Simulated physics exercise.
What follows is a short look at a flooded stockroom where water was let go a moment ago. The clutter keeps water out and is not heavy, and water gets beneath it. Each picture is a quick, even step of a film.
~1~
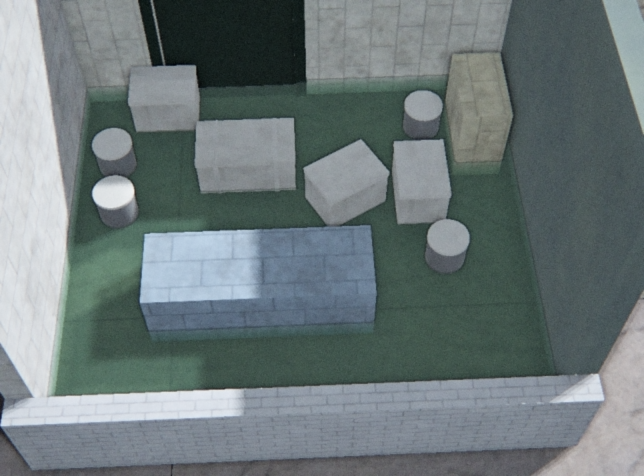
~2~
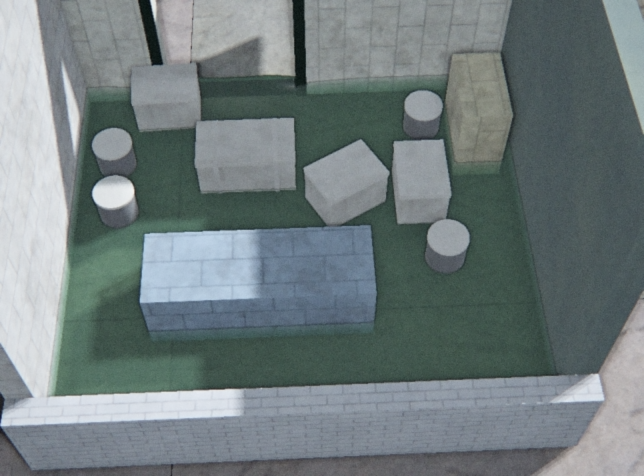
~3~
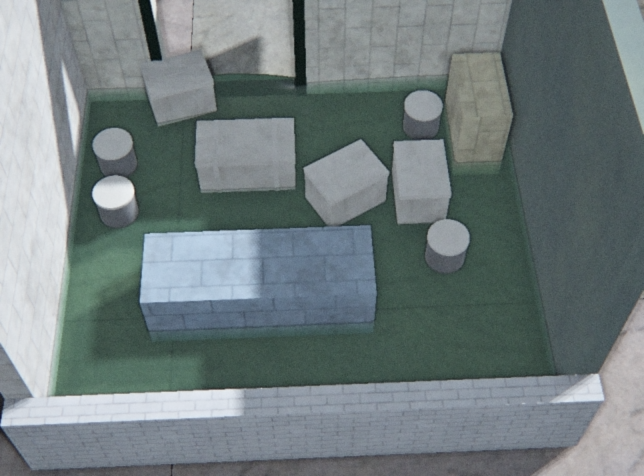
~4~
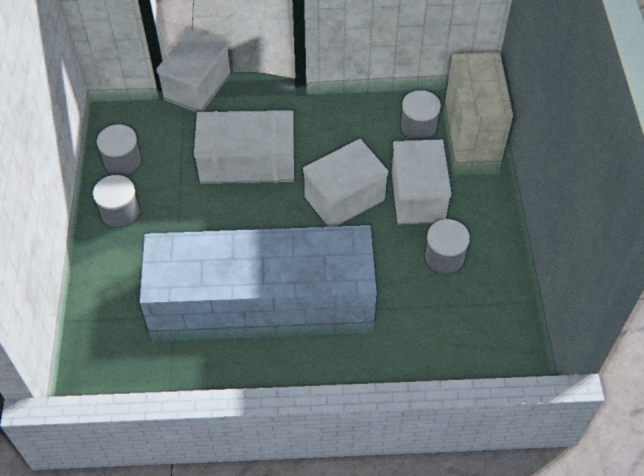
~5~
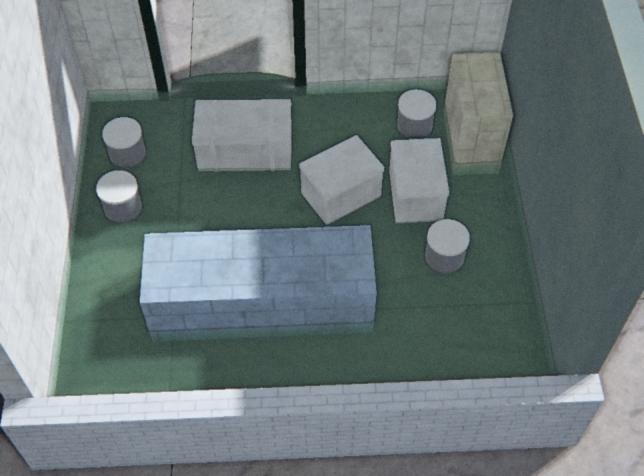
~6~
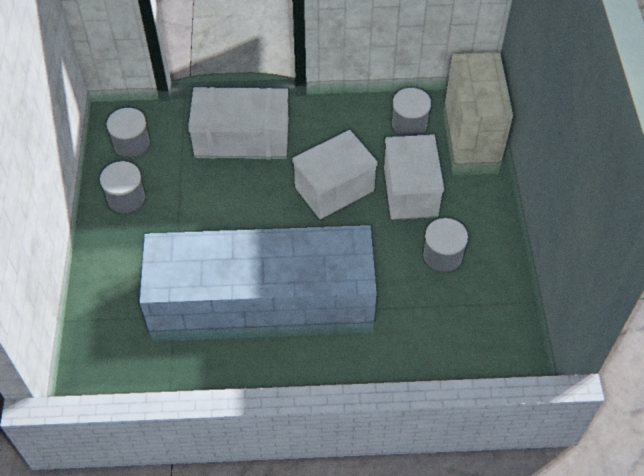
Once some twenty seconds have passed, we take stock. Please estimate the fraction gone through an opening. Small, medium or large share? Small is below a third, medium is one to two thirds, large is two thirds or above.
A large share.
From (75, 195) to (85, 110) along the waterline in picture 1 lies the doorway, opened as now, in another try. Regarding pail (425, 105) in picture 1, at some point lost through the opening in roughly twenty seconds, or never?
My call: Left behind.
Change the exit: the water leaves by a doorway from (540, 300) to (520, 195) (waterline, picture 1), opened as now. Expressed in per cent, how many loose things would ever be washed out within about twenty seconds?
Fraction out: Near 60 %.
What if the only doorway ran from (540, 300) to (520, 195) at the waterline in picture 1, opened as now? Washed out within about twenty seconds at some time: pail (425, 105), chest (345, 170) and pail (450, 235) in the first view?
Escapes, escapes, escapes.
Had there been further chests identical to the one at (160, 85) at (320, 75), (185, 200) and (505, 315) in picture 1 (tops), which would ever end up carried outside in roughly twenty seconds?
Lab note - results by position: Exited, exited, retained.
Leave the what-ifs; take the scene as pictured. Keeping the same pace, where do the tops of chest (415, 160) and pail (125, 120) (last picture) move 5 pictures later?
About (367, 133) and (153, 85).
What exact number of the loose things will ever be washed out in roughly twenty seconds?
The count is 8.
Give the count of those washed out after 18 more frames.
The number comes to 6.
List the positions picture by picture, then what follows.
In the first frame, a trunk at (245, 141) floats; a pail at (112, 143) floats; 0 of 8 have shifted.
In the second frame, a trunk at (245, 141) floats; a pail at (112, 143), afloat; 0 of 8 have shifted.
In the third frame, a trunk at (245, 140), afloat; a pail at (112, 143), afloat; 1 of 8 have shifted.
In the fourth frame, a trunk at (244, 132) floats, close to its start; a pail at (116, 139) floats, close to its start; 3 of 8 have shifted.
In the fifth frame, a trunk at (242, 120), afloat, close to its start; a pail at (122, 132), afloat, close to its start; 6 of 8 have shifted.
In the sixth frame, a trunk at (239, 108), afloat, a stride from its start; a pail at (126, 122), afloat, close to its start; 7 of 8 have shifted.
A moment on, 2 of 8 are out; 6 afloat.
Next, 6 of 8 are out; 2 afloat.
Later, 8 of 8 are out; 0 afloat.
In the end, 8 of 8 are out; 0 afloat.
